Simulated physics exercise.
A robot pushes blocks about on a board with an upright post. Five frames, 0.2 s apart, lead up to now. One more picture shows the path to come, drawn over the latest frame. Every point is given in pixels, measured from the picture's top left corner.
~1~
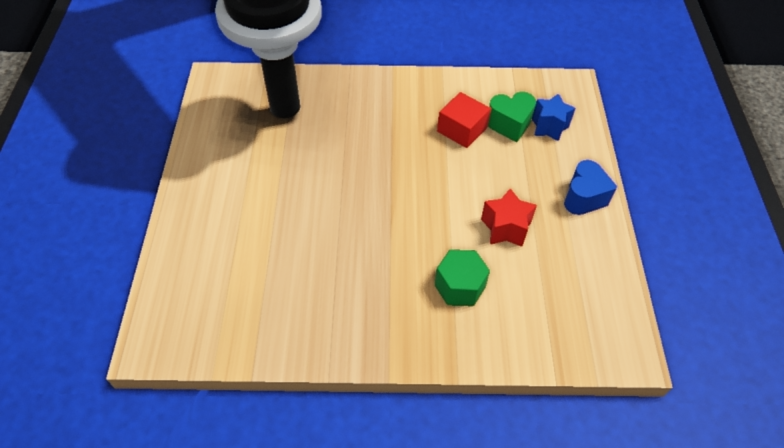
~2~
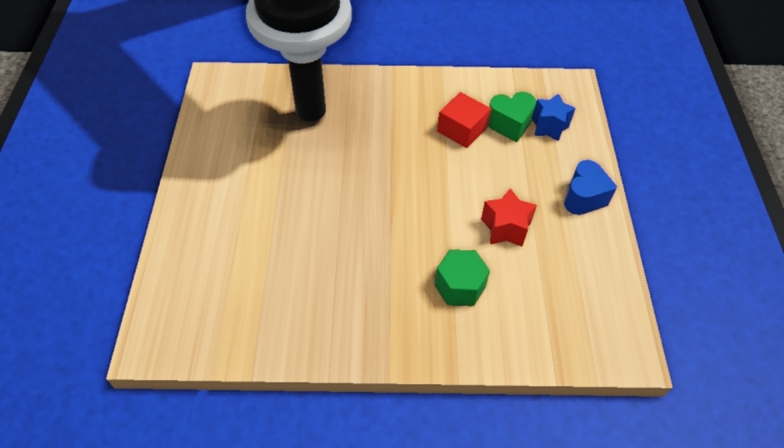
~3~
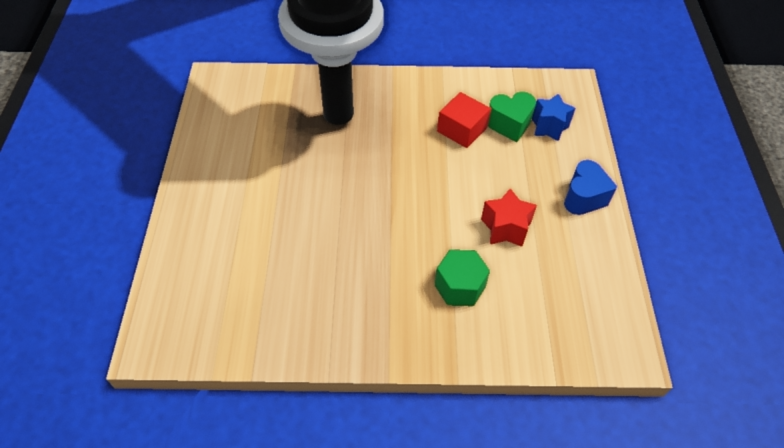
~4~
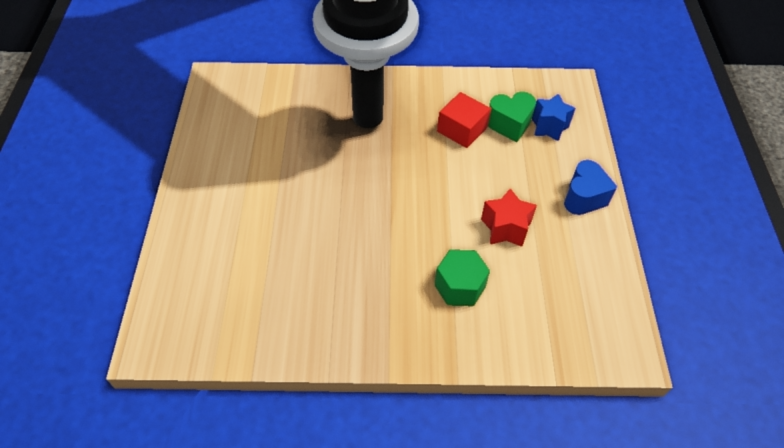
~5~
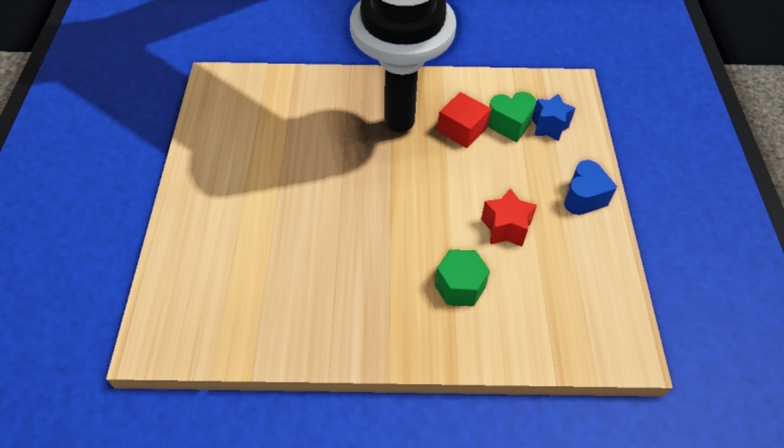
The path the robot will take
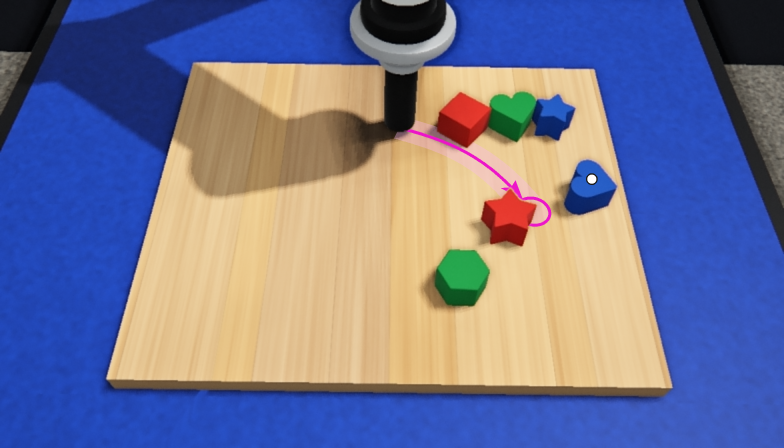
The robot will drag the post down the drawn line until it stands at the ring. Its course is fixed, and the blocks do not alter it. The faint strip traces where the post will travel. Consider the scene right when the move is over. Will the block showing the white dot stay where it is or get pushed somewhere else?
By the last moment, the block showing the white dot will still be in its place.
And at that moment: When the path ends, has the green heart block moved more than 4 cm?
Final answer: No.
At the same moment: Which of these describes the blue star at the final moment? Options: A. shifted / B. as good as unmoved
I choose A.
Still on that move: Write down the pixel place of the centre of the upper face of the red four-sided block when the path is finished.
Just about (506, 116).
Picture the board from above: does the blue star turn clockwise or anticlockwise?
My prediction: CW.
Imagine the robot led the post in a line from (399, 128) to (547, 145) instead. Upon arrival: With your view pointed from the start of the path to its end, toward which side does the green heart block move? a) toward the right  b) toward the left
Letter b.
The line goes from (399, 128) over (450, 145) and (496, 173) to (533, 211); the dot is on the blue heart block.
The first path, step by step. One third of the way, post (452, 139); red four-sided block (492, 113), turned 20° anticlockwise; green heart block (530, 99); blue star (565, 106), turned 25° clockwise.
Two thirds of the way, post (497, 167); red four-sided block (506, 116), turned 60° anticlockwise; green heart block (533, 95); blue star (566, 106), turned 35° clockwise.
At the end, post (535, 205); red four-sided block (506, 116), turned 60° anticlockwise; green heart block (533, 95); blue star (566, 106), turned 35° clockwise; blue heart block unmoved.
